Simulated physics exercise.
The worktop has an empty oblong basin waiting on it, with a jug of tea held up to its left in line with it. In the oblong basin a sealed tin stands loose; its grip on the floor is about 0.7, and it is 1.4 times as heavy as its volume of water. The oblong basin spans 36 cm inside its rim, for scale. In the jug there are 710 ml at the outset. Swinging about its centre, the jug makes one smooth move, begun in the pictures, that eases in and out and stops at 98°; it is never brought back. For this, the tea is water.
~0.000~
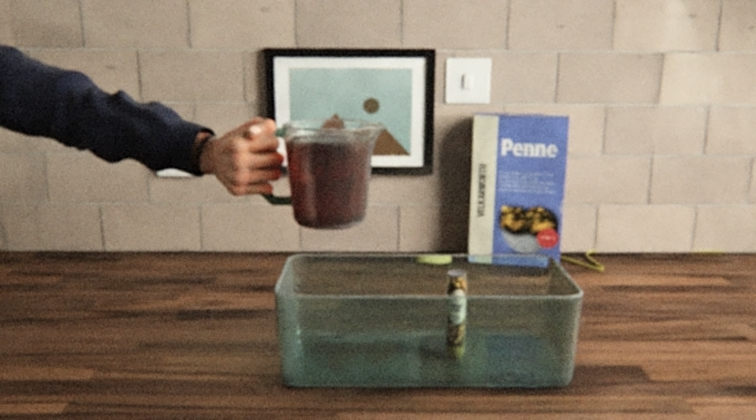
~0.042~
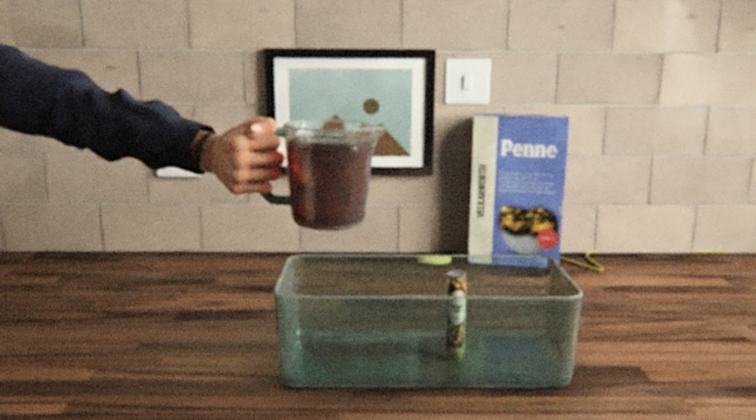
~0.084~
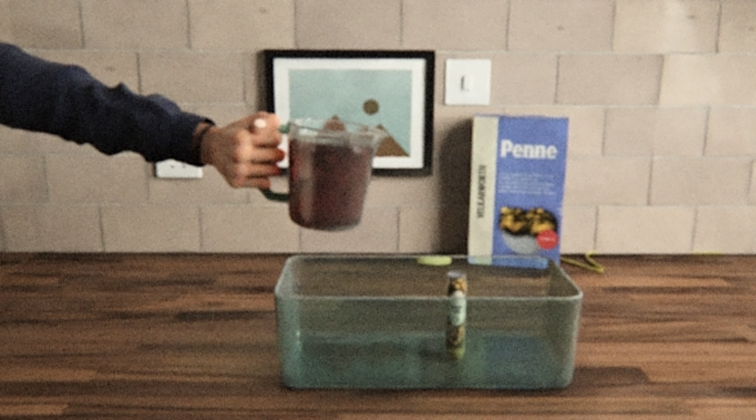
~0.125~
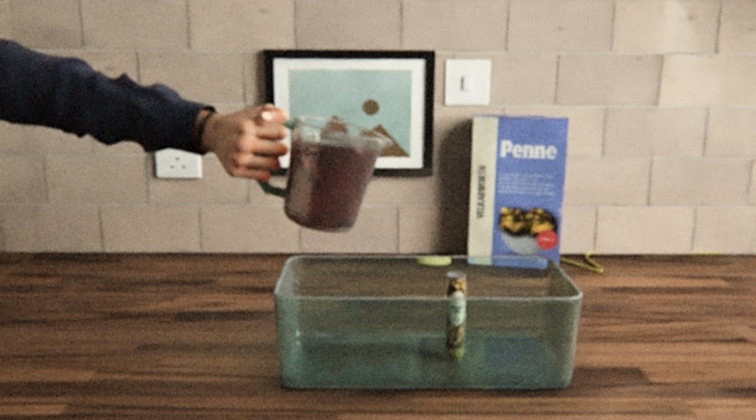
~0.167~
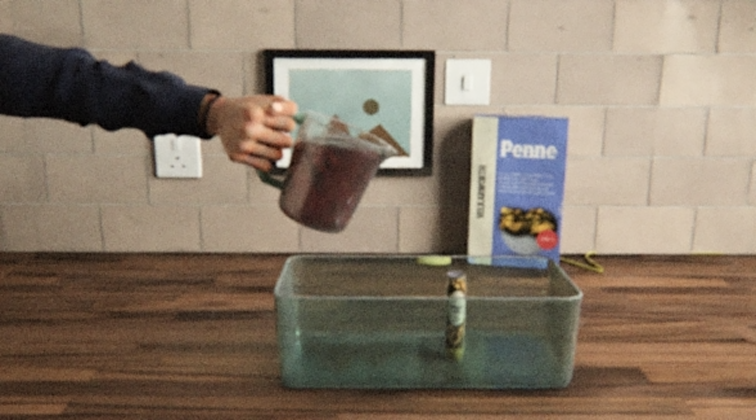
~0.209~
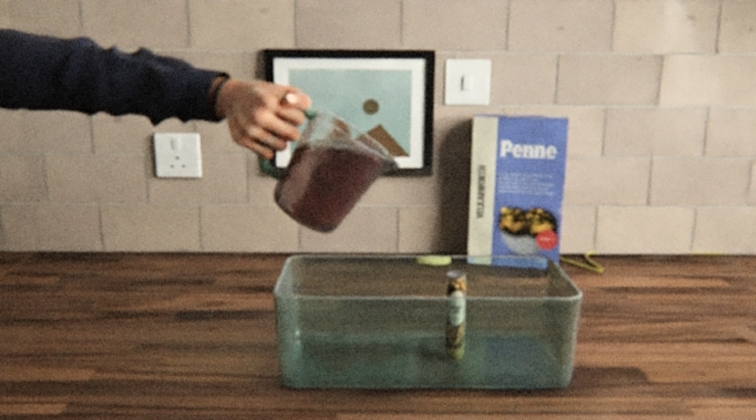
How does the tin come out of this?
It will come down.
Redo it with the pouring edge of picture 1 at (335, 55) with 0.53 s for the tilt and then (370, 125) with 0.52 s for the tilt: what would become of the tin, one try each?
The tin stays vertical the first time and overturns the second time.
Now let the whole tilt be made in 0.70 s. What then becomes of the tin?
In that case the tin overturns.
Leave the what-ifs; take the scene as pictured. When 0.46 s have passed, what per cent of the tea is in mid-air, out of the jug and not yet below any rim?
It comes to roughly 26 per cent.
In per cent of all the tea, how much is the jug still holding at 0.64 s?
Roughly 18 per cent.
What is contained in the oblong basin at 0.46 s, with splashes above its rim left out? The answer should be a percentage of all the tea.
Near 18 in a hundred.
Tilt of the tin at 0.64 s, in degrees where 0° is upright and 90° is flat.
It tilts roughly 30° from upright.
Then, 0.46 s in, the tilt is 93° and 55 per cent is still to pour; the tin stands where it began.
Then, 0.64 s in, the tilt is 98° and 18 per cent is still to pour; the tin leans 32°.
Then, 0.82 s in, the tilt is 98° and 5 per cent is still to pour; the tin lies on its side.
Then, 1.03 s in, the tilt is 98° and 1 per cent is still to pour; the tin lies on its side.
Finally, the tin lies on its side.
